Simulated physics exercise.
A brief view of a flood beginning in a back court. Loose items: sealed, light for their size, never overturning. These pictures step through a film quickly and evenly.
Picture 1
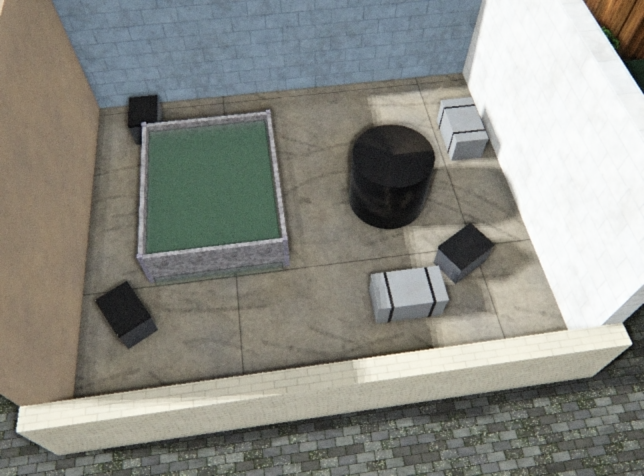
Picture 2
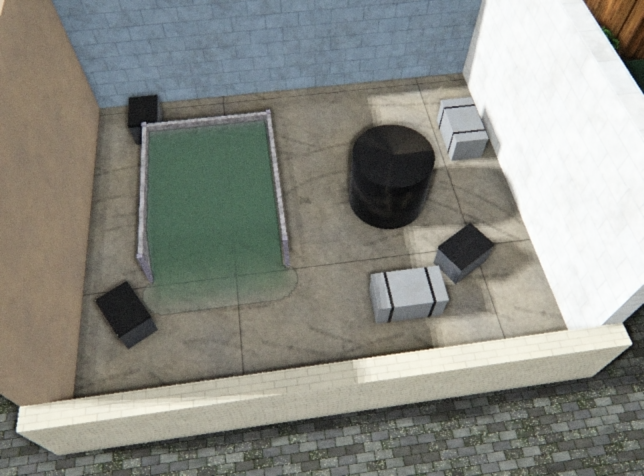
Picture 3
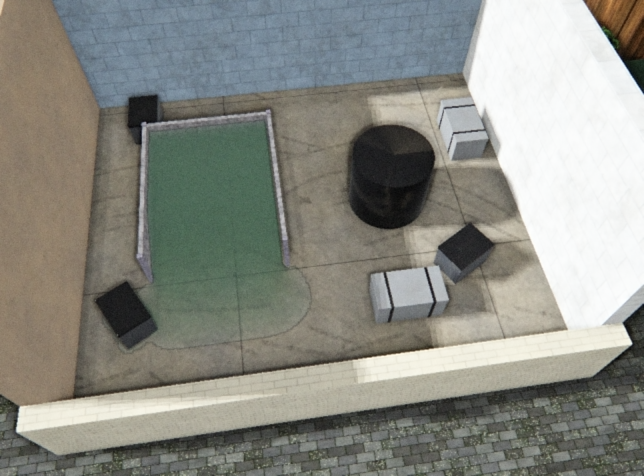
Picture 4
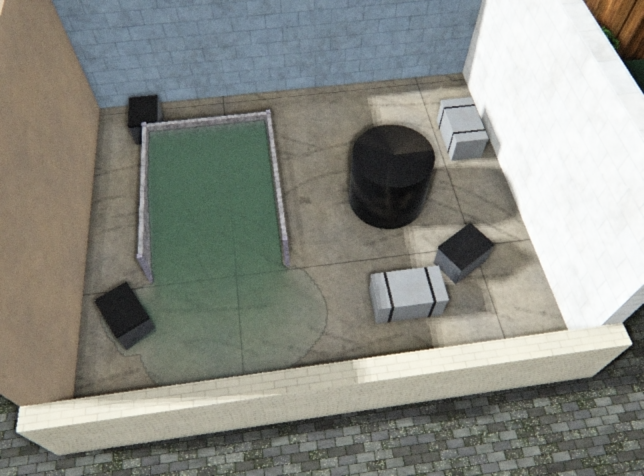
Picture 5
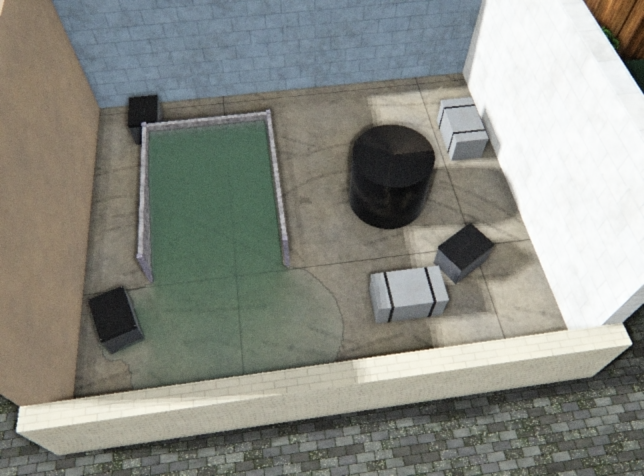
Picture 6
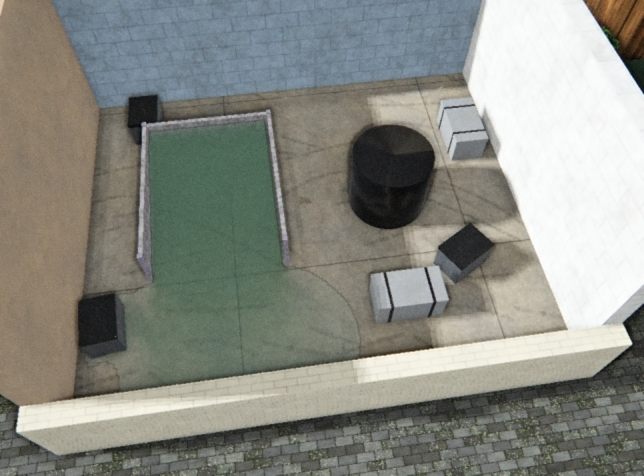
Green water poured out of the near end of a raised pool once its front wall was gone, spreading across the courtyard floor, and a dark chest at the lower left turned and shifted slightly left.
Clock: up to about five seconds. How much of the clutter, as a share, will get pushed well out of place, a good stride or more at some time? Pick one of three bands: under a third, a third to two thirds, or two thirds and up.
Two thirds and up.
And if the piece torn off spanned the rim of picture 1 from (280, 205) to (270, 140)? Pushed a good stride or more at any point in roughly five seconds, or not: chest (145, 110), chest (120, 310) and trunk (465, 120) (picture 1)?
In that order: Less than that, under that, that far or more.
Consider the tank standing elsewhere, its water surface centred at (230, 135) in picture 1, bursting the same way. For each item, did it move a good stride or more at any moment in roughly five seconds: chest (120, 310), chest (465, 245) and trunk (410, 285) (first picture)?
In order: Went well off, went well off, went well off.
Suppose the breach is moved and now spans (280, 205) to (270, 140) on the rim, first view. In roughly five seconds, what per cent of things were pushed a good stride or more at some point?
Roughly 60 in a hundred.
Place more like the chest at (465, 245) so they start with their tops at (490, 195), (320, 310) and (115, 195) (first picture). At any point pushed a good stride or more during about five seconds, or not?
Shoved clear, shoved clear, shoved clear.
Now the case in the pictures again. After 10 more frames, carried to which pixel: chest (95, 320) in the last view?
Estimated position: Roughly (96, 275).
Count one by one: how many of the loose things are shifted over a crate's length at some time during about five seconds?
5 of them.
A moment on, 0 of 5 are well off their spots; 0 afloat.
Next, 1 of 5 are well off their spots; 1 afloat.
Later, 3 of 5 are well off their spots; 1 afloat.
In the end, 5 of 5 are well off their spots, and 5 have been at some point; 2 afloat.
